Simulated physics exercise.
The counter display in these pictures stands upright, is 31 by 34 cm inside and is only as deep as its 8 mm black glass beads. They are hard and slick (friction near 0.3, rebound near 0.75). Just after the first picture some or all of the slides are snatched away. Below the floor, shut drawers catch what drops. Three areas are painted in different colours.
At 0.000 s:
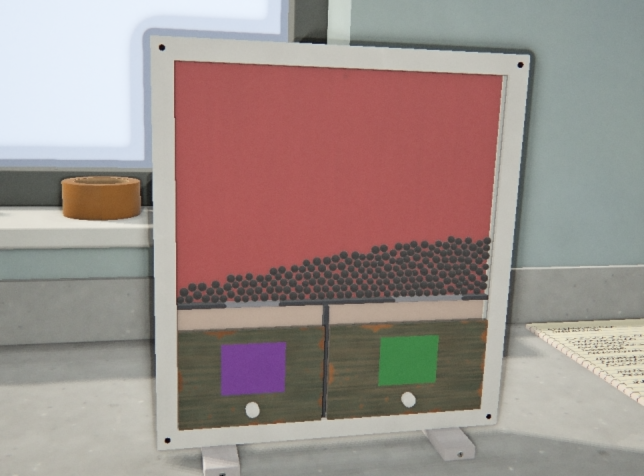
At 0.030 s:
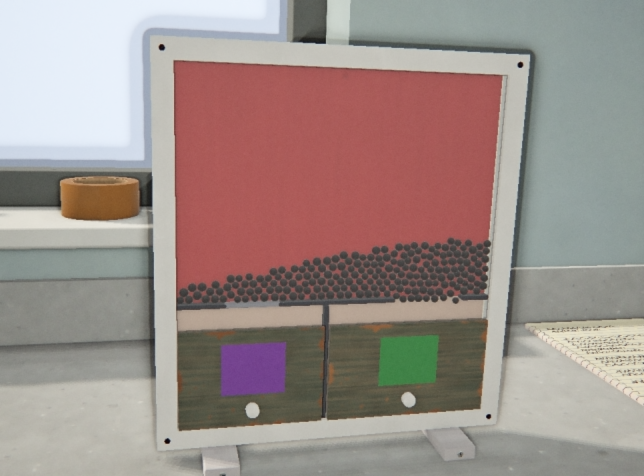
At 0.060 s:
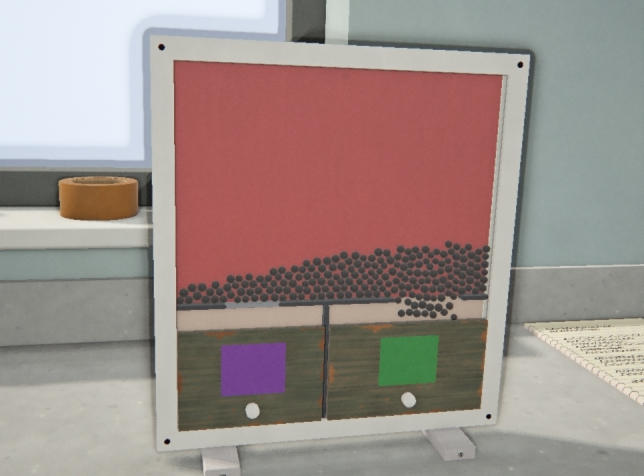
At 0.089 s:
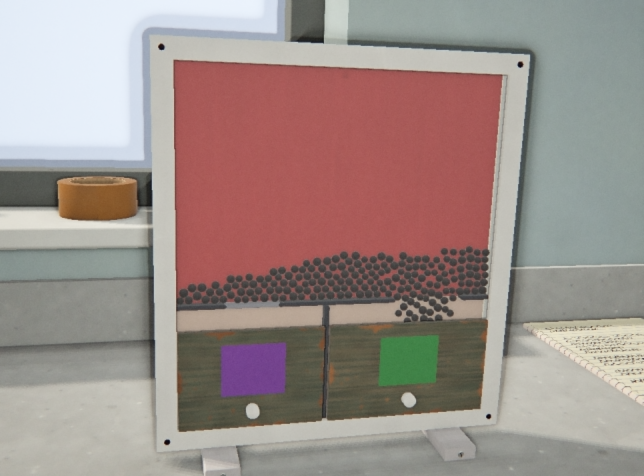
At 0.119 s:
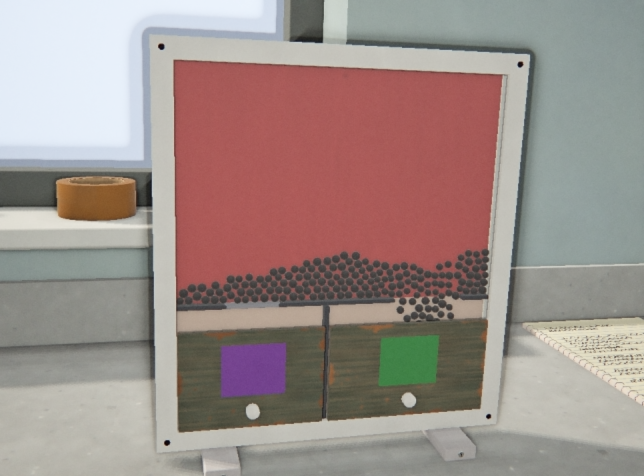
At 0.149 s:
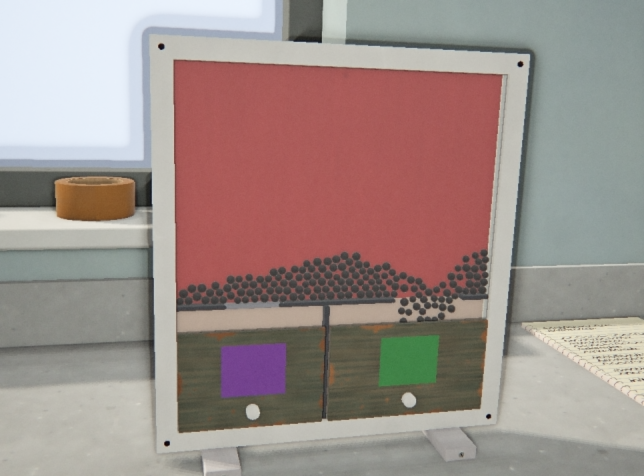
The clip opens on a white-framed panel with small dark beads heaped higher toward the right against a red backing, above purple and green patches. A gap opens in the floor above the green patch, and beads drop through steadily, carving a deepening dip in the heap's right side.
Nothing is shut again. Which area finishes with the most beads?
Answer: Green.
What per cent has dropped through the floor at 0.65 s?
About 60 per cent.
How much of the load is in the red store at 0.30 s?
About 55 per cent.
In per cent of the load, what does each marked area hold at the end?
Red store: 35; purple drawer: 0; green drawer: 65.
After 0.30 s, 45 % are out; red 55 %, green 45 %.
After 0.65 s, 60 % are out; red 40 %, green 60 %.
After 1.35 s, 65 % are out; red 35 %, green 65 %.
All still by 1.9 s, 65 % are out; red 35 %, purple 0 %, green 65 %.
